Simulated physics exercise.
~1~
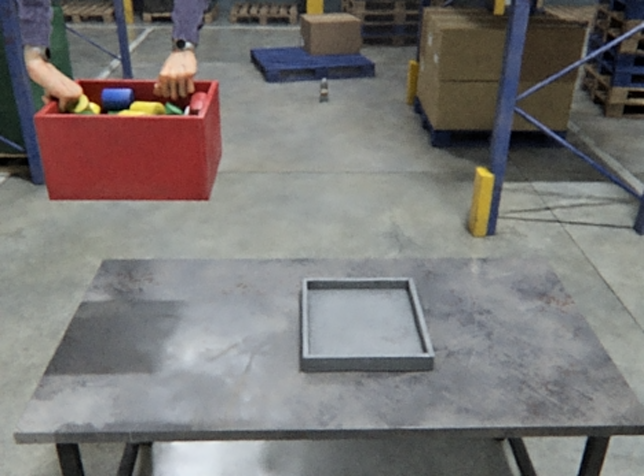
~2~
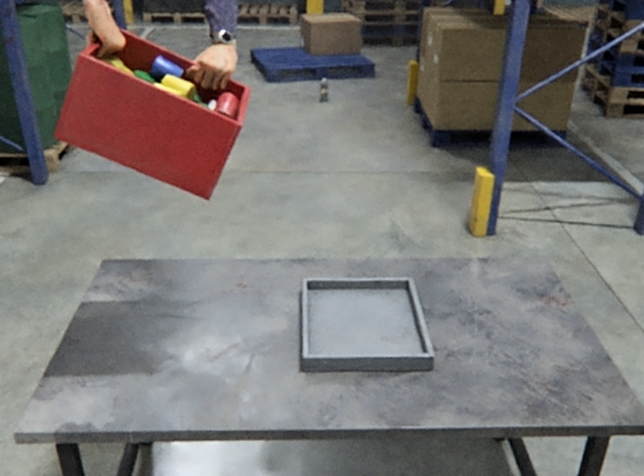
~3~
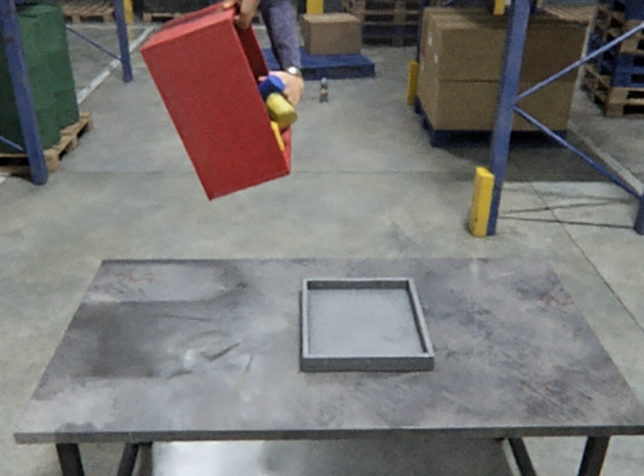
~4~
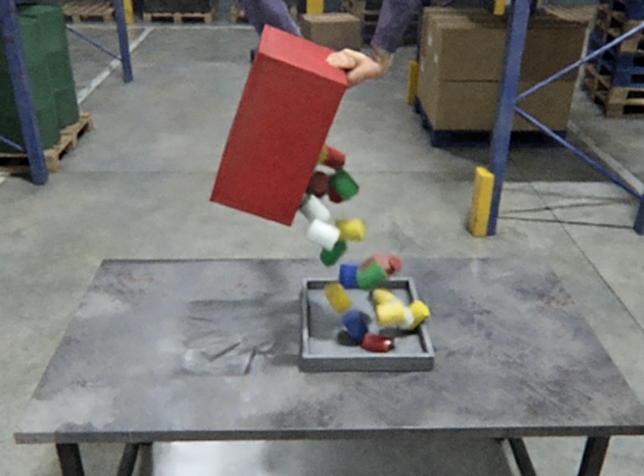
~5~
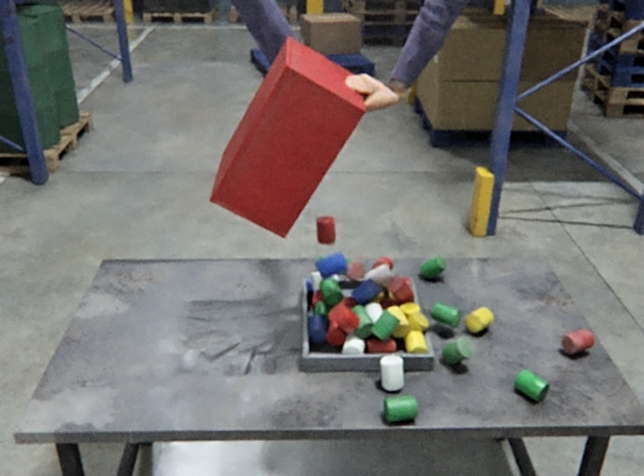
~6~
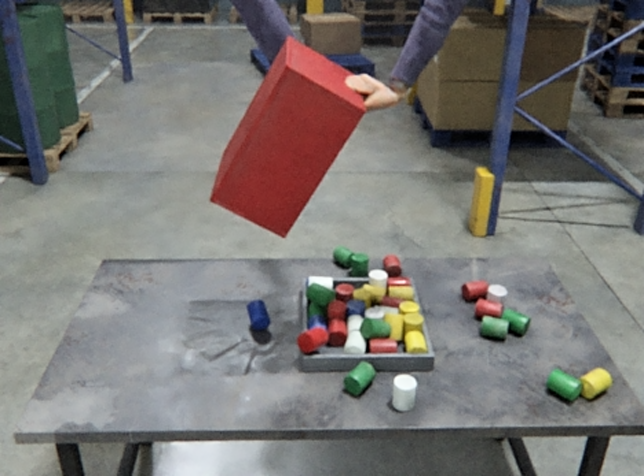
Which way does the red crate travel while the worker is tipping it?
The red crate moves to the right, going from above the left side of the table to a spot nearer the grey box.
